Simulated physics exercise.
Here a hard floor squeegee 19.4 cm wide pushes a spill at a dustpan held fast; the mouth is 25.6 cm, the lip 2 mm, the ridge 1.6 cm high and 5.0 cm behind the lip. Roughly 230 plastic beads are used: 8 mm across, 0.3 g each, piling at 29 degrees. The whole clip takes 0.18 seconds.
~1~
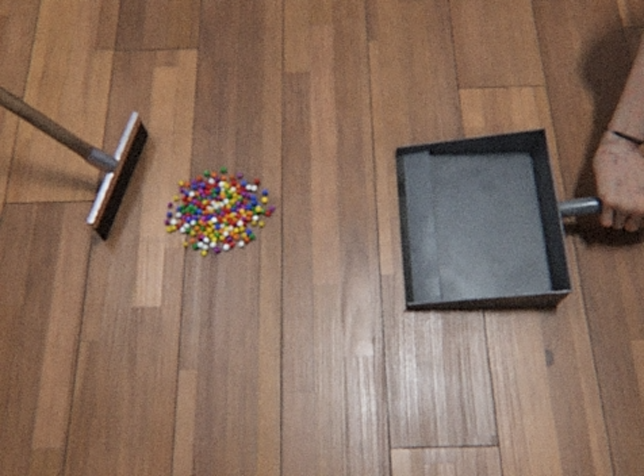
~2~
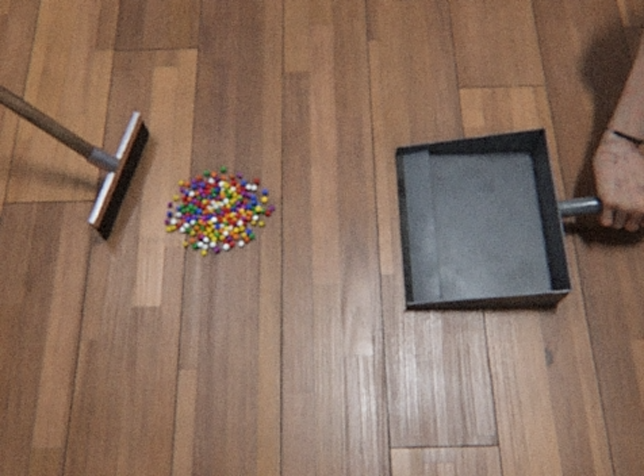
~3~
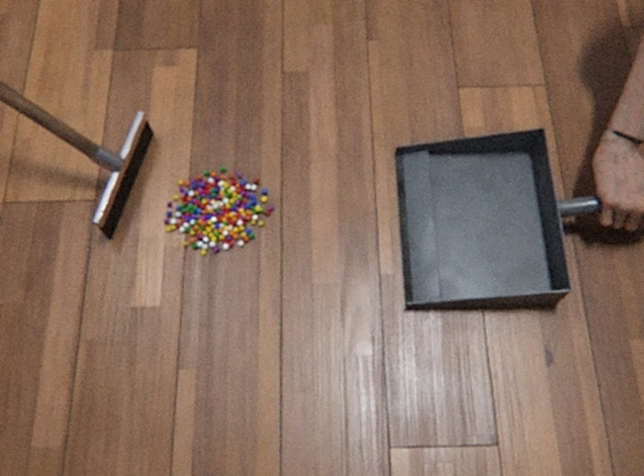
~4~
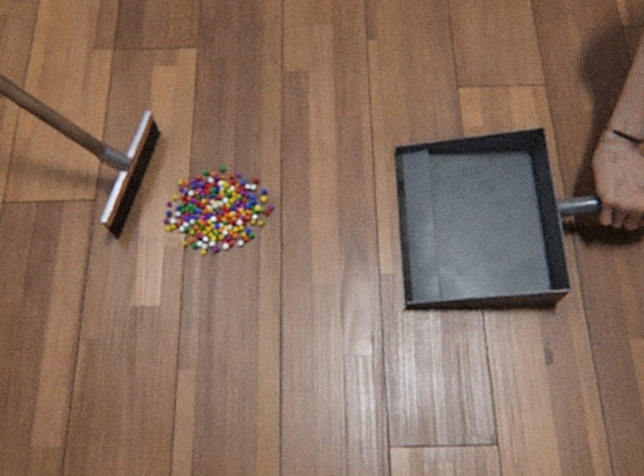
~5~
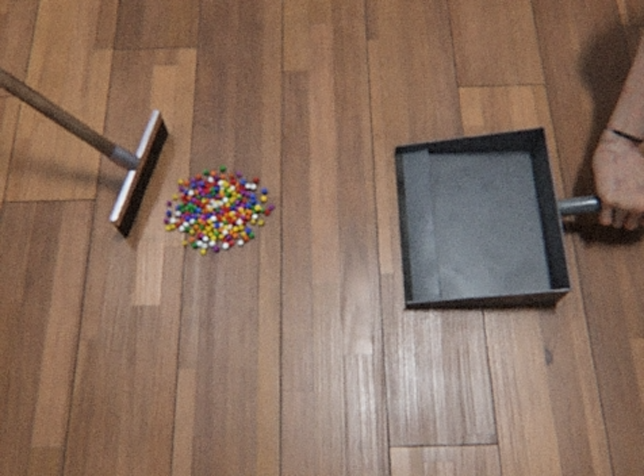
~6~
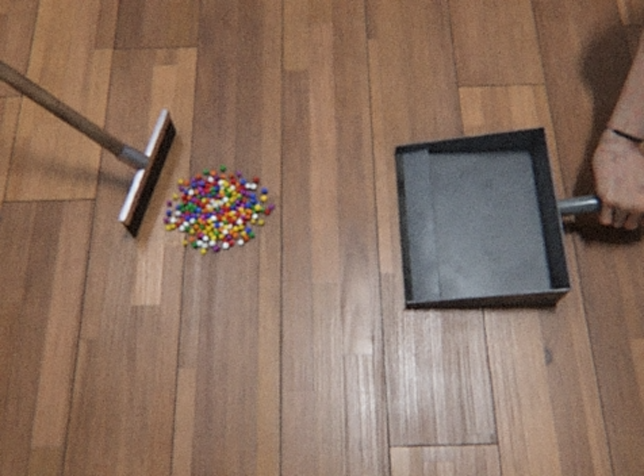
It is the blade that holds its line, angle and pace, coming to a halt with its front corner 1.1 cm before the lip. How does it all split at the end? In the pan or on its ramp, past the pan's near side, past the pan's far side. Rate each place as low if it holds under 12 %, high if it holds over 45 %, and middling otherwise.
Pan - low; near side - low; far side - low.
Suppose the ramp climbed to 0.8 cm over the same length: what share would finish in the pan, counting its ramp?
In that case some 0 per cent.
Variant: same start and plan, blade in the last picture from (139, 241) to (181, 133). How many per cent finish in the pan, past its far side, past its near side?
The pan gets 20, the far side 5 and the near side 25.
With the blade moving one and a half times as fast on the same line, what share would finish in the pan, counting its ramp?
Then some 5 in a hundred.
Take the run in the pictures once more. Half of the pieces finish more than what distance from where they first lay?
Near 24 cm.
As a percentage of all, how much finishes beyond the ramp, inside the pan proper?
I'd put it near 0 per cent.
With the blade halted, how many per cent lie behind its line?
Roughly 45 per cent of it.
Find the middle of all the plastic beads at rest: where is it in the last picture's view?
When it all comes to rest, the middle is near (375, 233).
Then, 0.45 s after the last picture, middle of the blade 22 cm from the lip; 0 % over the lip, far side 0 %, near side 0 %.
Then, 0.75 s after the last picture, middle of the blade 11 cm from the lip; 0 % over the lip, far side 5 %, near side 0 %.
Then, 1.15 s after the last picture, middle of the blade 4 cm from the lip; 0 % over the lip, far side 5 %, near side 0 %.
In the end, pan 0 %, near side 0 %, far side 5 %, in front of the lip or behind the blade 95 %.
